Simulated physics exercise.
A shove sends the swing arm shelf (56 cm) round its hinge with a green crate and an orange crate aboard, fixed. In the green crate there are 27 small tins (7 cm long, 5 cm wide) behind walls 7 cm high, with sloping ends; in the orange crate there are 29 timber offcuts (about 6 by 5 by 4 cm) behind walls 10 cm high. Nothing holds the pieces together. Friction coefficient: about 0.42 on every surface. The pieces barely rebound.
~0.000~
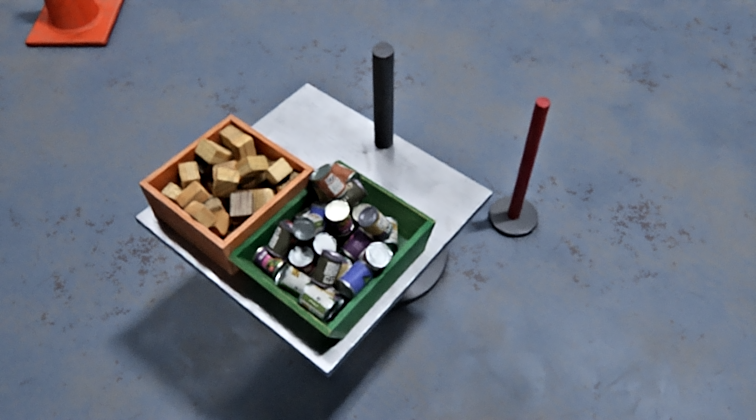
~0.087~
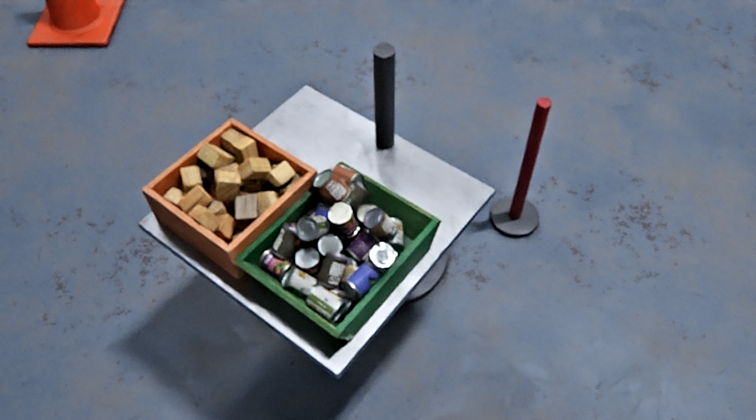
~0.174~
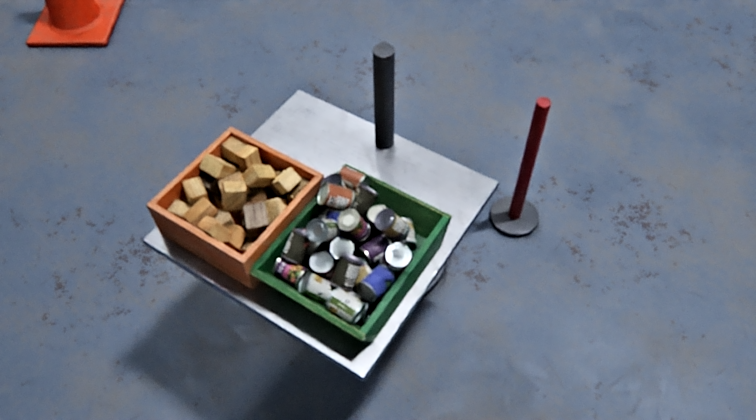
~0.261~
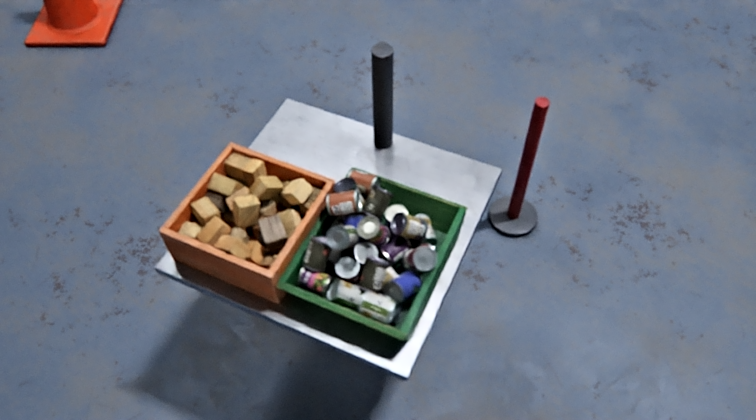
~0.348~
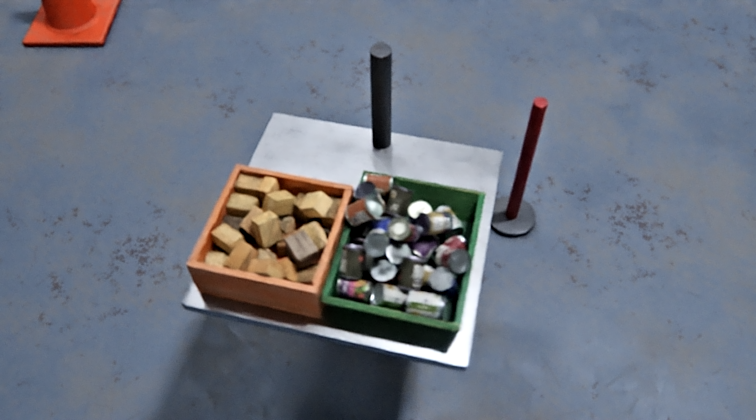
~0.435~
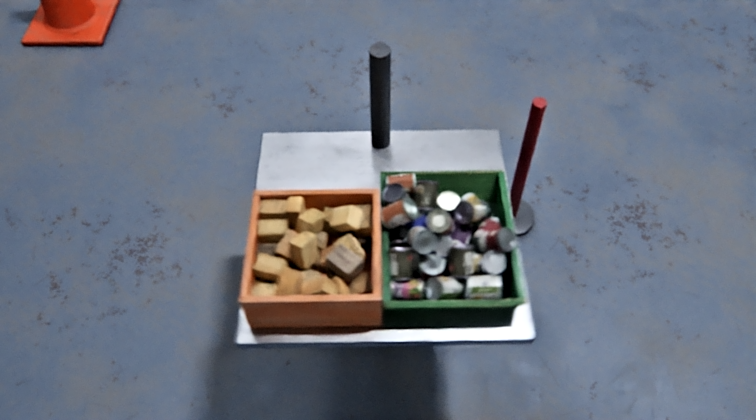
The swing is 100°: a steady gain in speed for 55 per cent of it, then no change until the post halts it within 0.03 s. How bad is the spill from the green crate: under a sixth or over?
Out of the green crate go under a sixth of the small tins.
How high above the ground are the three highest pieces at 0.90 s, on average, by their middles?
About 64 cm.
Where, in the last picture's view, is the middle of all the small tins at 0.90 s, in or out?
At about (541, 139).
After 0.70 s, the shelf hits the red post.
After 0.78 s, the green crate has all 27 and the orange crate has all 29.
After 0.90 s, the green crate is down by 1 of 27 and the orange crate has all 29.
After 1.12 s, the green crate is down by 1 of 27 and the orange crate has all 29.
Outcome (at 1.56 s), the green crate is down by 1 of 27 and the orange crate has all 29. Asked share, 1 of 27, 4 per cent.
